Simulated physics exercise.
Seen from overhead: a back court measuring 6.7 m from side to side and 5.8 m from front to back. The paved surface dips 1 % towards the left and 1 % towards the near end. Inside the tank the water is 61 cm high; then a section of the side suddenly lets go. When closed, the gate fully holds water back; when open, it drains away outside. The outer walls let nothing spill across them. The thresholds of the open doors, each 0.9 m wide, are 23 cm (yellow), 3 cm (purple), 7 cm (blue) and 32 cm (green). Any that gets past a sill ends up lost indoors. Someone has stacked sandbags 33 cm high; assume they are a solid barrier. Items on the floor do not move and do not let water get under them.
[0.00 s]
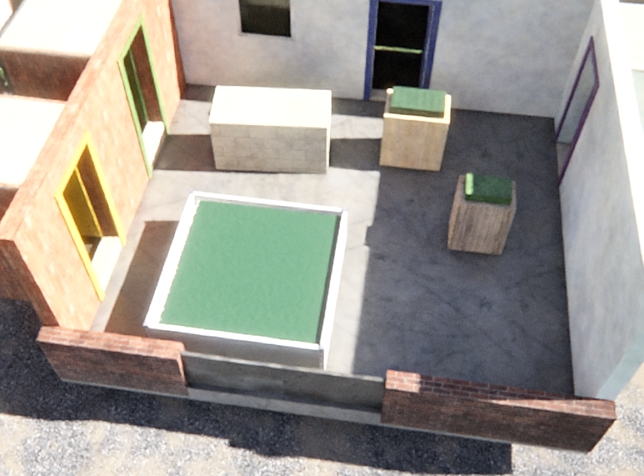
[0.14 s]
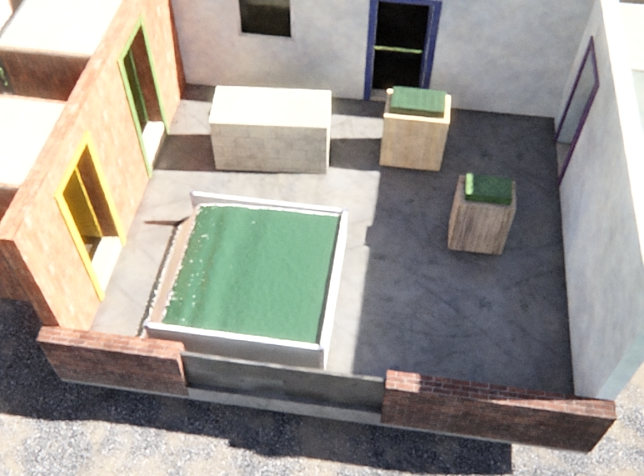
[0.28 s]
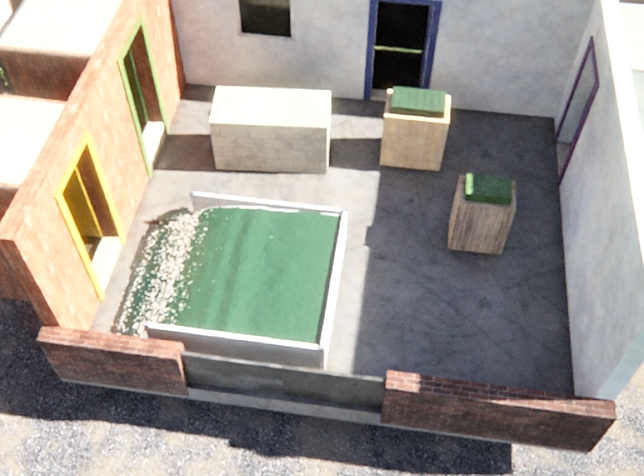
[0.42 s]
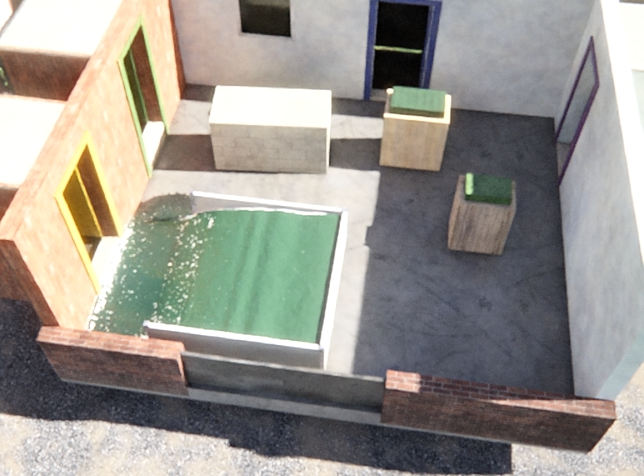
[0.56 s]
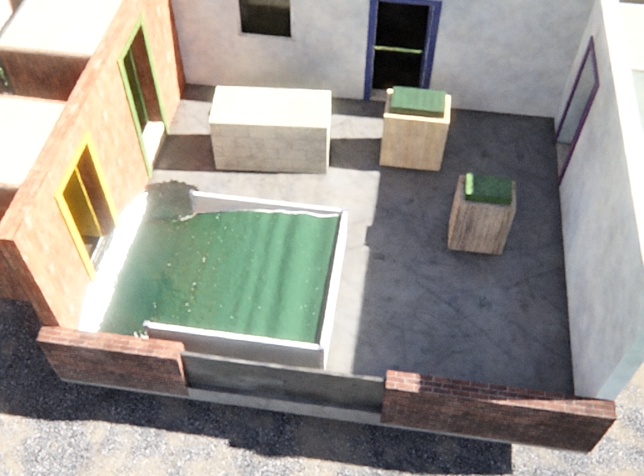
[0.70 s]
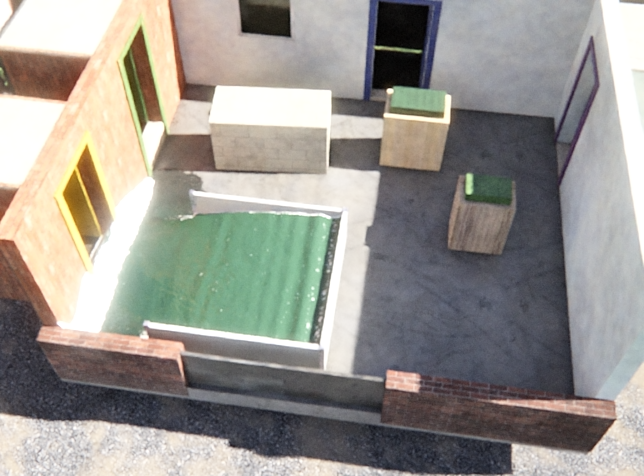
Green water pours from the left side of a low tank and spreads to the brick wall.
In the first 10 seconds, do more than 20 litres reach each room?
My prediction: At the yellow door I expect the water to rise above the limit; at the purple door I expect the water to rise above the limit; at the blue door I expect the water to hold within the limit; at the green door I expect the water to hold within the limit.
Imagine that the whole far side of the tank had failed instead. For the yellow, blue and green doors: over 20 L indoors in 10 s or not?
So yellow ends up short of it, blue past the limit, green short of it.
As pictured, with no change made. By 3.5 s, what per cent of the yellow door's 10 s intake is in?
Fraction in by then: Around 100 per cent.
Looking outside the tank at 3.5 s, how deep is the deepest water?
Peak depth: Approx. 34 cm.
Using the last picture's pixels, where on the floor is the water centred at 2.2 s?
I'd say somewhere around (194, 276).
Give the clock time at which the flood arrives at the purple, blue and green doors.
Times: Purple 5.5 seconds, blue 3.6 seconds, green 0.9 seconds.
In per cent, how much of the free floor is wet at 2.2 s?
I'd say around 25 % is wet.
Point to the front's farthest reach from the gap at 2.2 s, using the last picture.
Around pixel (185, 89).
After 1.4 s water covers 15 % of the floor and is deepest (55 cm) near (84, 345); yellow door 50 cm at the sill, 109 L in, purple door not reached, blue door not reached, green door 10 cm at the sill, 0 L in.
After 2.2 s water covers 25 % of the floor and is deepest (48 cm) near (79, 357); yellow door 44 cm at the sill, 235 L in, purple door not reached, blue door not reached, green door 13 cm at the sill, 0 L in.
After 3.5 s water covers 50 % of the floor and is deepest (34 cm) near (177, 108); yellow door 26 cm at the sill, 307 L in, purple door not reached, blue door not reached, green door 12 cm at the sill, 0 L in.
After 6.0 s water covers 80 % of the floor and is deepest (20 cm) near (117, 362); yellow door 19 cm at the sill, 311 L in, purple door 10 cm at the sill, 16 L in, blue door 6 cm at the sill, 0 L in, green door 17 cm at the sill, 0 L in.
After 10.0 s water covers 95 % of the floor and is deepest (14 cm) near (79, 357); yellow door 13 cm at the sill, 313 L in, purple door 6 cm at the sill, 84 L in, blue door 4 cm at the sill, 1 L in, green door 13 cm at the sill, 0 L in.
